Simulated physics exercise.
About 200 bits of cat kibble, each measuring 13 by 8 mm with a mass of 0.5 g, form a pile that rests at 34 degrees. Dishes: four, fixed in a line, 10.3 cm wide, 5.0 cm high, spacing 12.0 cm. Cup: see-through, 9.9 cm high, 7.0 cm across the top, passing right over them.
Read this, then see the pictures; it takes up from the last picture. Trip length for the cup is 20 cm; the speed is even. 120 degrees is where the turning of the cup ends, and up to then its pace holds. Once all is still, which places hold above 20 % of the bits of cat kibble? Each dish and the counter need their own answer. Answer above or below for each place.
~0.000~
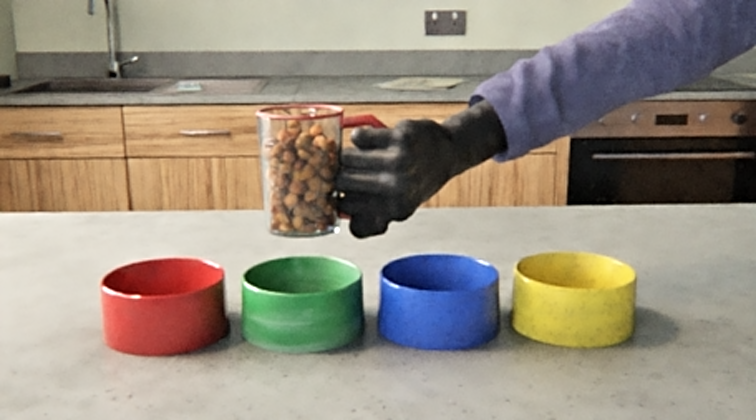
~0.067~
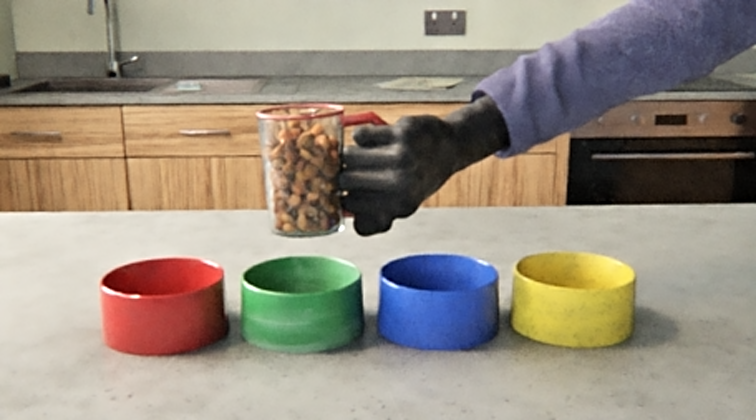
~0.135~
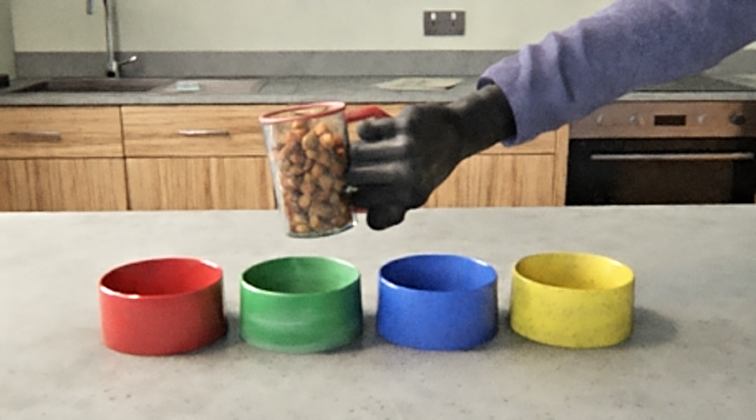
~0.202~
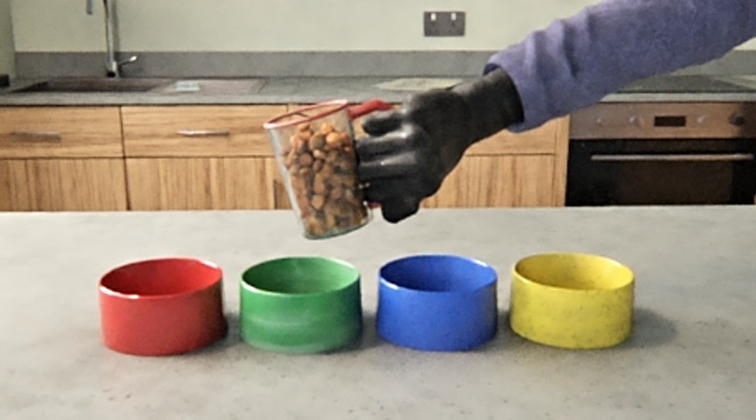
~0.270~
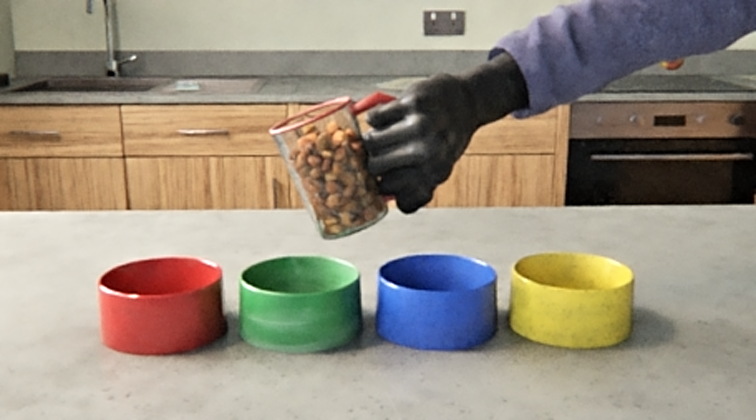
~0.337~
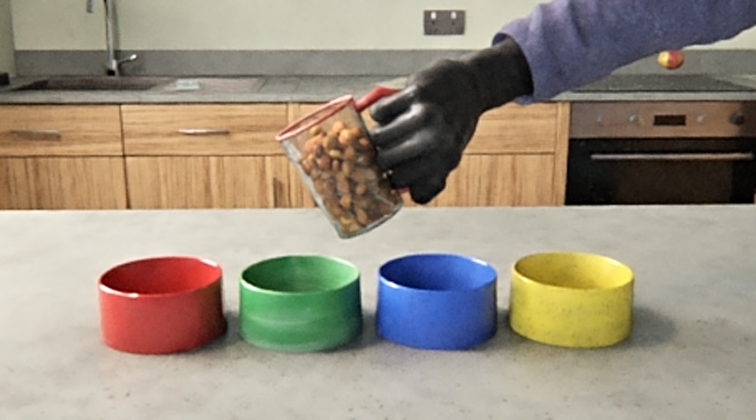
Red: Below, blue: Above, green: Below, yellow: Below, counter: Below.
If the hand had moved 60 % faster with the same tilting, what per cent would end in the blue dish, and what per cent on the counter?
Result - blue dish: 100; counter: 0.
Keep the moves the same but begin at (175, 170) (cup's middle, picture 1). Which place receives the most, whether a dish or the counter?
Largest amount ends at green.
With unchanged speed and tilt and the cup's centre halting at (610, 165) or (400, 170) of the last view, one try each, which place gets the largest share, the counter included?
Top receivers, in order: Blue and green.
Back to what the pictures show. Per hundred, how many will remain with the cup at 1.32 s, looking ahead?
Some 70 per cent of the load.
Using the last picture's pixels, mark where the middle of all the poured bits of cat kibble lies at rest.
Approximately (444, 301) in the last picture.
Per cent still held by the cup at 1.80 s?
Approx. 5 % - an estimate.
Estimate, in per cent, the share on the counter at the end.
Estimate: Around 0 %.
Then, at 0.93 s, tilt 88 degrees; cup holds 100 %.
After 1.32 s, tilt 120 degrees; cup holds 70 %, blue 25 %.
After 1.80 s, tilt 120 degrees; cup holds 5 %, blue 90 %.
In the end, at 2.4 s, red 0 %, blue 95 %, green 0 %, yellow 0 %, counter 0 %.
